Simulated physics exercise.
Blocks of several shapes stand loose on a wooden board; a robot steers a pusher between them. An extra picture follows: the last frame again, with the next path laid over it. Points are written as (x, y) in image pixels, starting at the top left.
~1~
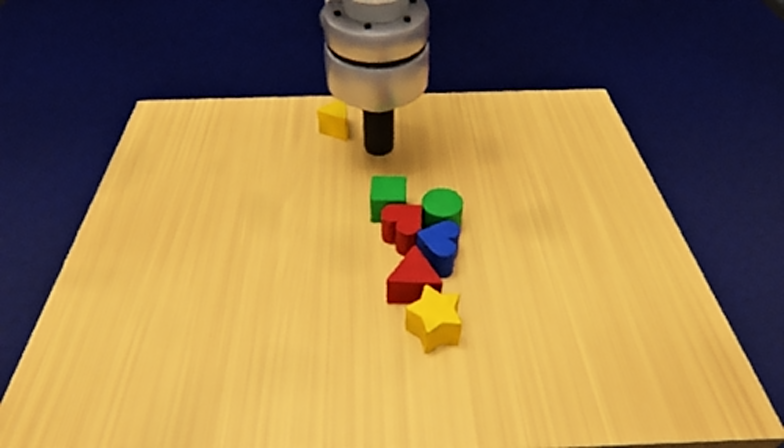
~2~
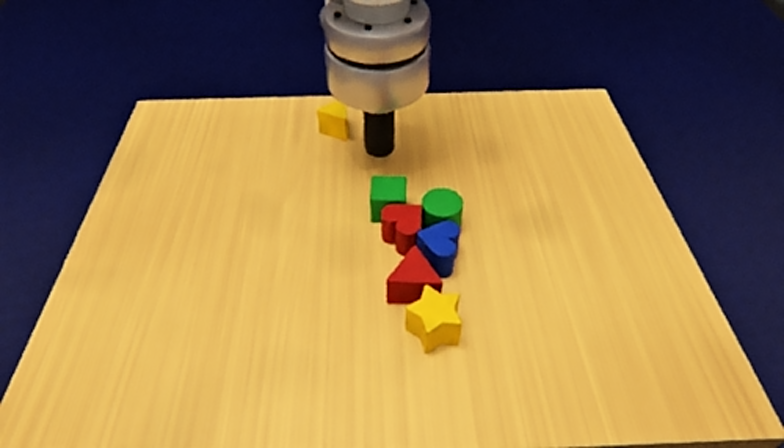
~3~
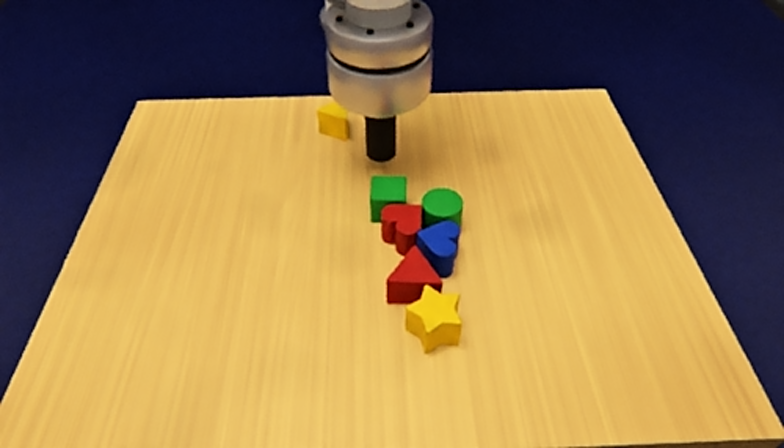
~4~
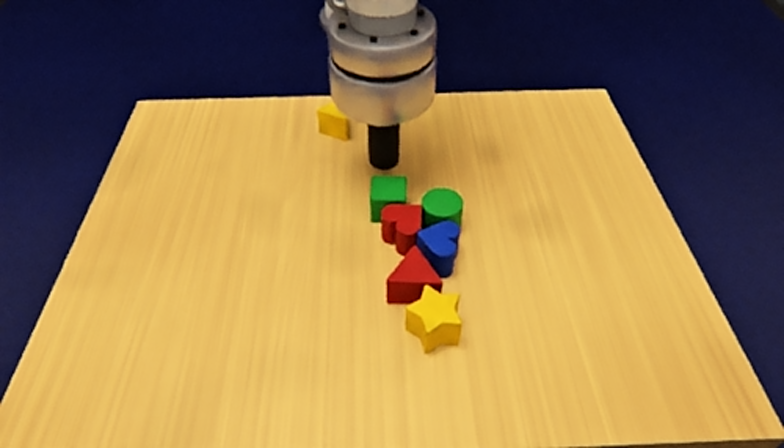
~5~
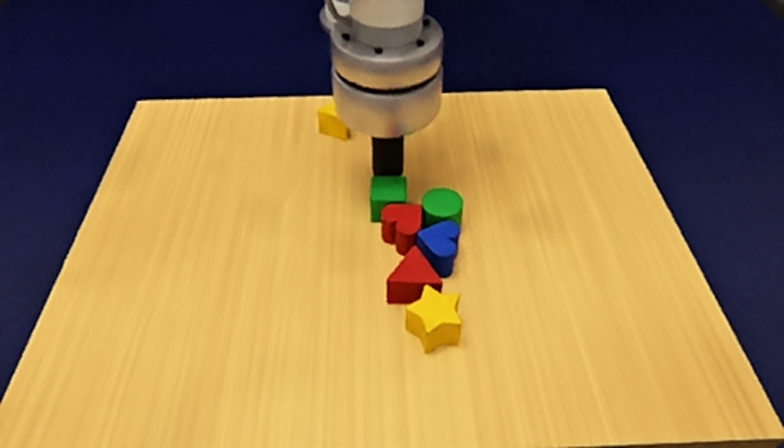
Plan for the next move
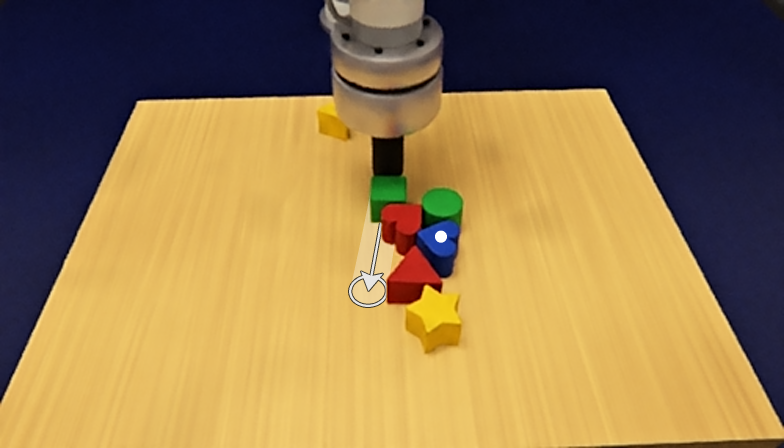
In this clip, a robot's black pusher moves a short way forward over a wooden board, nearing the green square block at the back of a cluster of colourful blocks, while all the blocks stay still.
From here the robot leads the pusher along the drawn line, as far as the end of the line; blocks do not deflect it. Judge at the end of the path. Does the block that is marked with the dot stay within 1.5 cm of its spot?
I expect not.
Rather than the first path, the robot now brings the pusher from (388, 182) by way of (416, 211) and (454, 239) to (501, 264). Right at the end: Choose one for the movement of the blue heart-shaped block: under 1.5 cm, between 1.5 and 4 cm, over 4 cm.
Result: 1.5-4 cm.
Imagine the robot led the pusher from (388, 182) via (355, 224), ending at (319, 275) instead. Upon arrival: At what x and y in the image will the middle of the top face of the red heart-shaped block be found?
The centre of its top will be at (407, 243).
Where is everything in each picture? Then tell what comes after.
In the first frame, lower end of the pusher at (379, 147), tops of blocks, green square at (389, 187), red heart-shaped block at (404, 216), red three-sided block at (415, 269), blue heart-shaped block at (441, 237).
In the second frame, pusher at (380, 148), blocks as before.
In the third frame, pusher at (381, 153), blocks as before.
In the fourth frame, pusher at (384, 161), blocks as before.
In the fifth frame, pusher at (388, 172), green square at (389, 187), red heart-shaped block at (404, 216), red three-sided block at (415, 269), blue heart-shaped block at (441, 237).
The drawn path runs straight from (388, 182) to (369, 291); the dot is on the blue heart-shaped block.
What follows on the original path. One third of the way, pusher at (382, 204); green square at (388, 216), turned 15° anticlockwise; red heart-shaped block at (410, 240), turned 15° anticlockwise; red three-sided block at (419, 276), turned 20° clockwise; blue heart-shaped block at (451, 243), turned 45° anticlockwise.
Two thirds of the way, pusher at (376, 240); green square at (395, 254), turned 50° anticlockwise; red heart-shaped block at (434, 265), turned 50° anticlockwise; red three-sided block at (447, 293), turned 55° clockwise; blue heart-shaped block at (464, 246), turned 95° anticlockwise.
At the end, pusher at (368, 281); green square at (406, 289), turned 95° anticlockwise; red heart-shaped block at (447, 277), turned 85° anticlockwise; red three-sided block at (464, 307), turned 40° clockwise; blue heart-shaped block at (465, 246), turned 100° anticlockwise.
